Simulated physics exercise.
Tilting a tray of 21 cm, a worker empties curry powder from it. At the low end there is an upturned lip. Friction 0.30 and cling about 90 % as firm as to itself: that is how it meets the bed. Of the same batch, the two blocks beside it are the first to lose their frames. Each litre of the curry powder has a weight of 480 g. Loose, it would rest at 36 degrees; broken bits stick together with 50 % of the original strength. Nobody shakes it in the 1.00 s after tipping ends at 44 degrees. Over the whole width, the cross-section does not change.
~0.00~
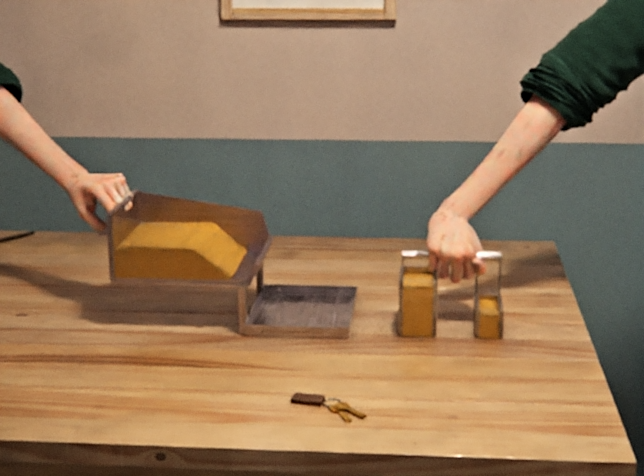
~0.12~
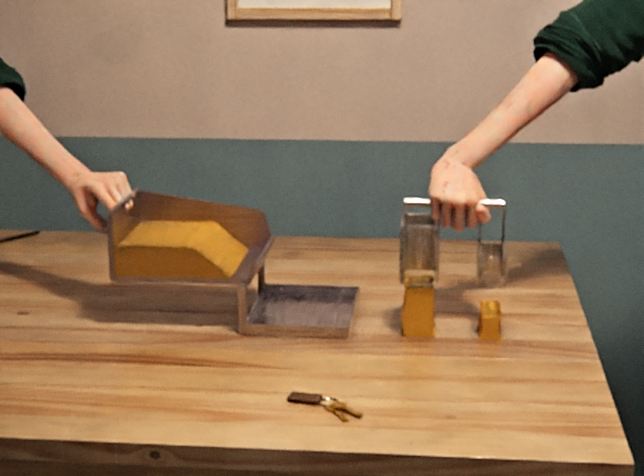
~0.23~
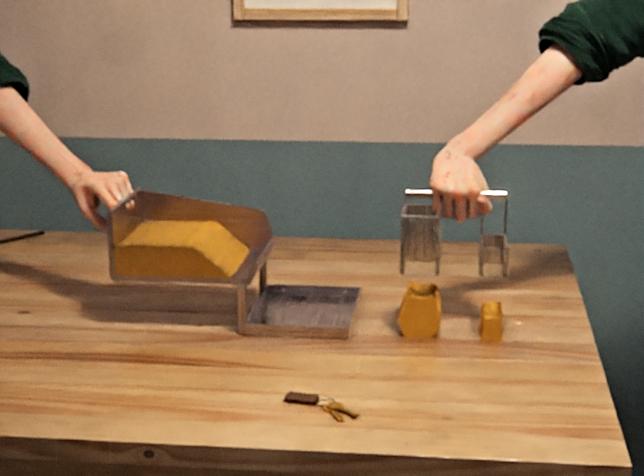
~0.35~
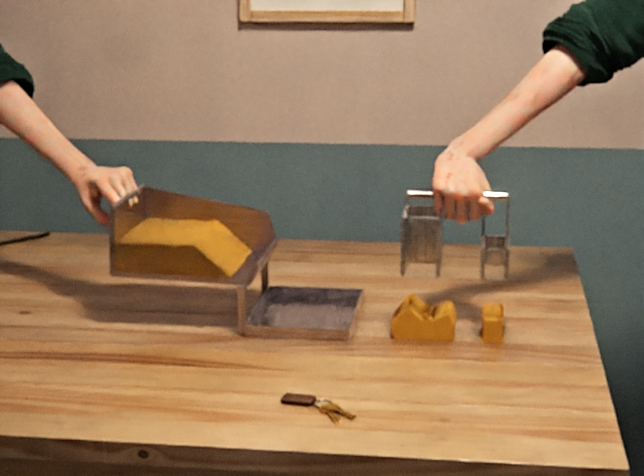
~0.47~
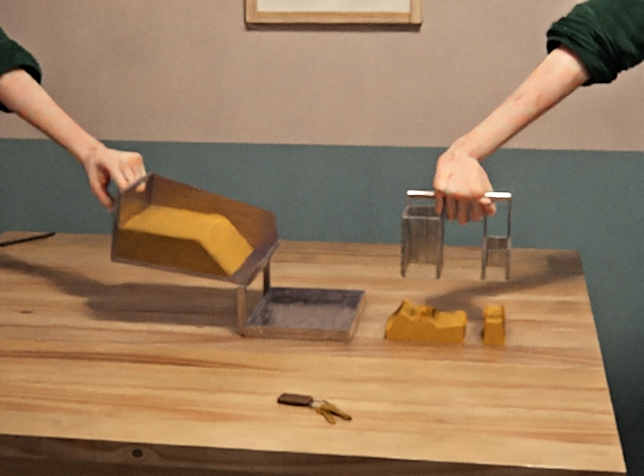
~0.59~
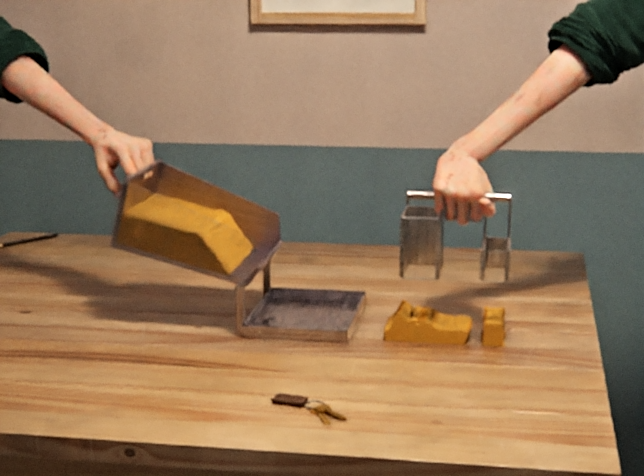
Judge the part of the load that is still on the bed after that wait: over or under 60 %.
Anticipate a value that beats 60 %.
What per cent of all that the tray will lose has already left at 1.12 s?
Roughly 0 per cent.
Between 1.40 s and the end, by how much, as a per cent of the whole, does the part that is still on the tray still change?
Change to the end: Approx. 10 %.
After 0.83 s, the tilt is 28 degrees and 100 % is on the bed.
After 1.12 s, the tilt is 43 degrees and 100 % is on the bed.
After 1.40 s, the tilt is 44 degrees and 80 % is on the bed.
After 1.69 s, the tilt is 44 degrees and 70 % is on the bed.
After 2.19 s, the tilt is 44 degrees and 70 % is on the bed.
